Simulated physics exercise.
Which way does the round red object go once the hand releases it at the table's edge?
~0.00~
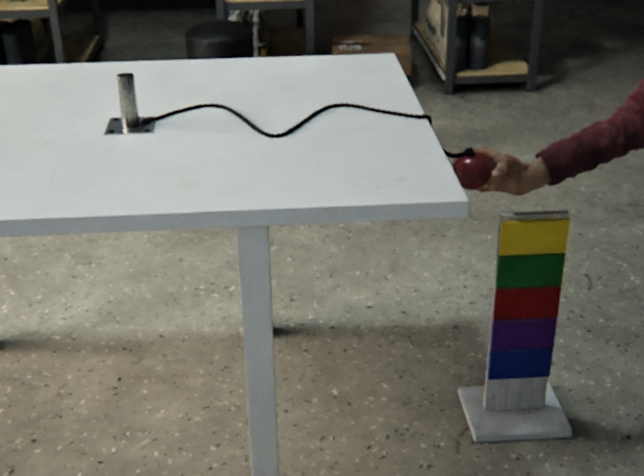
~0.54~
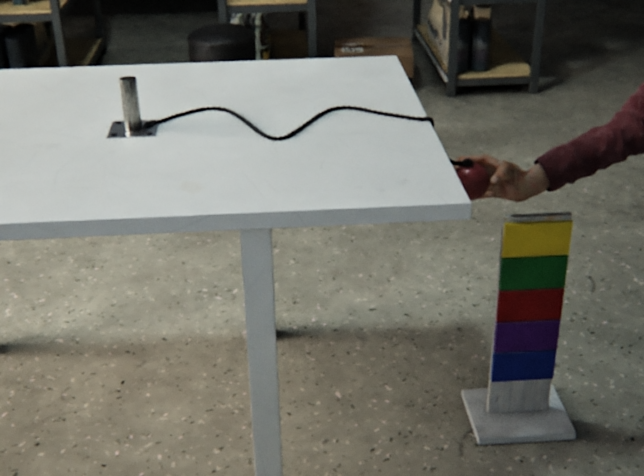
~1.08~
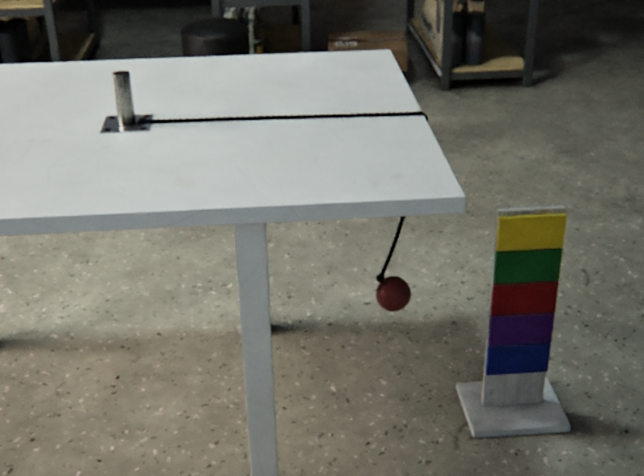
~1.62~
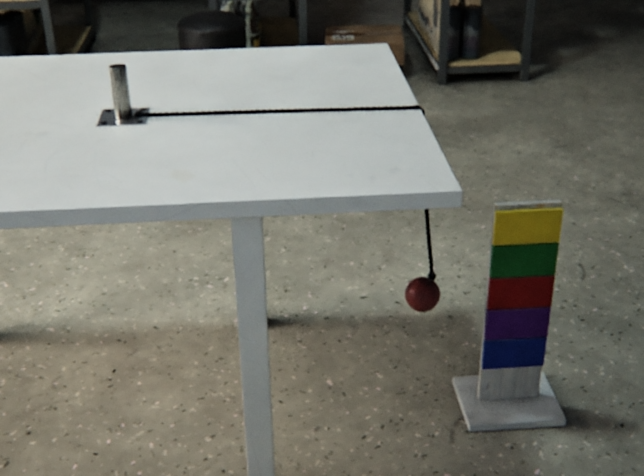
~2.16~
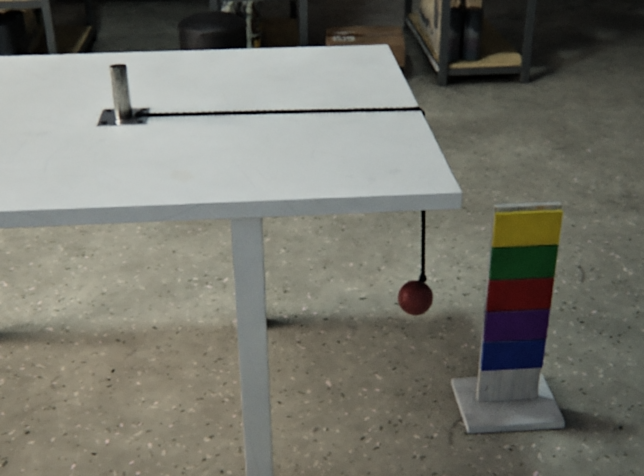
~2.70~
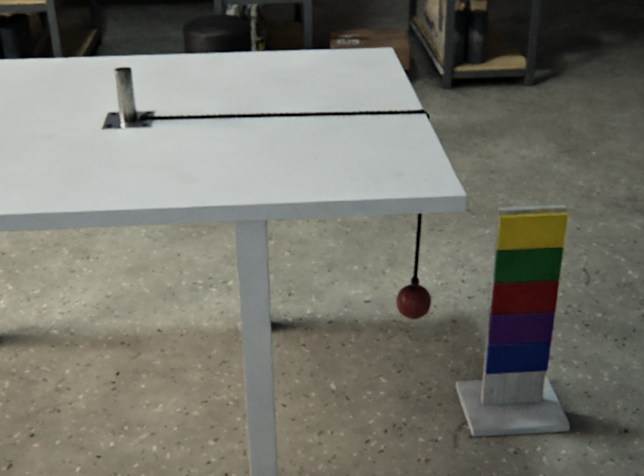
It moves down, dropping below the edge of the table until it hangs on the cord.
